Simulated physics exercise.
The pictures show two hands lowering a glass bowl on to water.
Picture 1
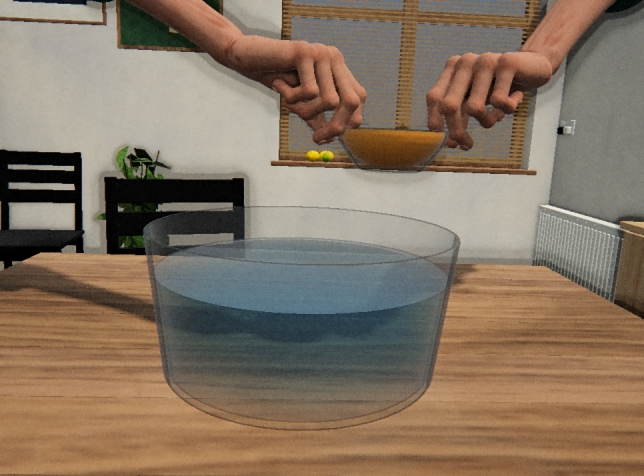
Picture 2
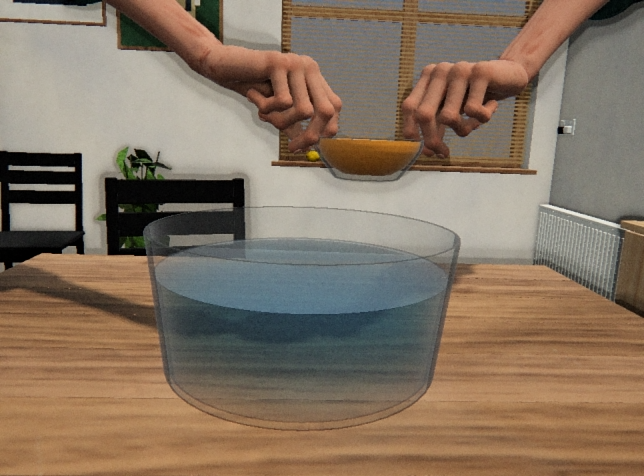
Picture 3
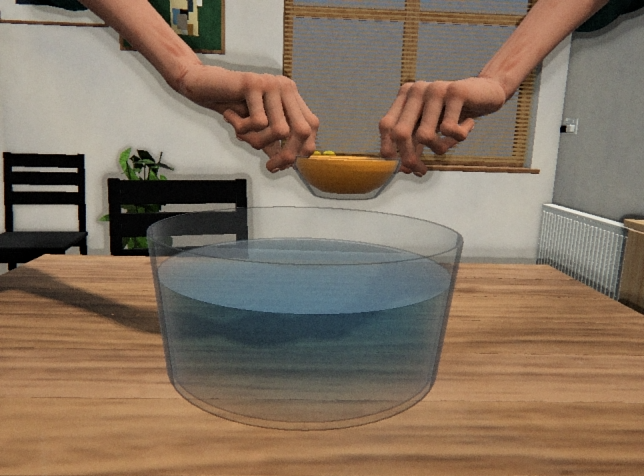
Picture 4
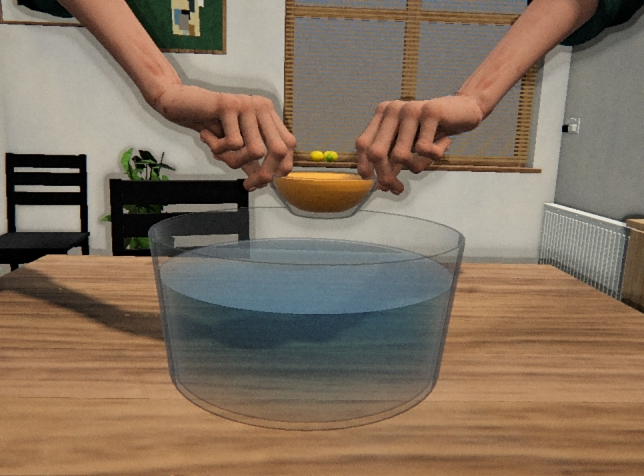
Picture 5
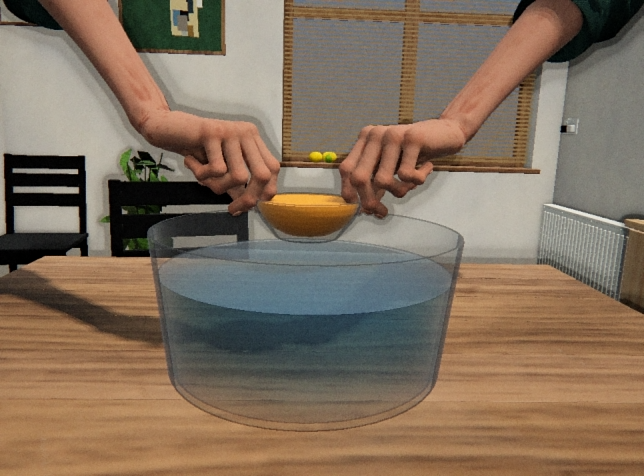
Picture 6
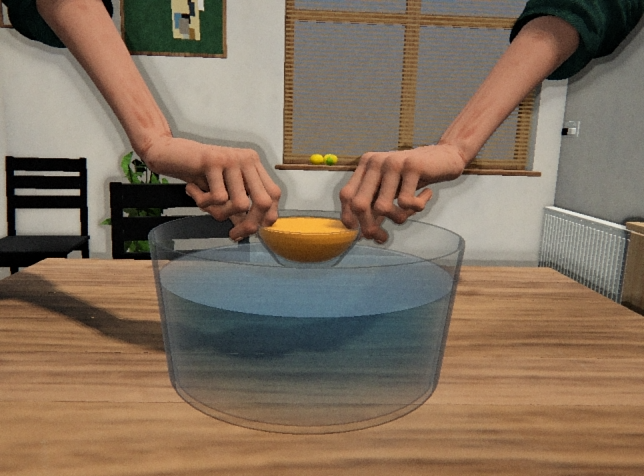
A small glass bowl nearly full of something orange was lowered by two hands, drifting left as it came down, until it was just over the water in a big clear tub on a wooden table.
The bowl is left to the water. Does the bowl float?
Once free, it goes under.
Next, the bowl dips into the water.
After that, water pours in over its rim.
Finally, the bowl lies on the bottom.
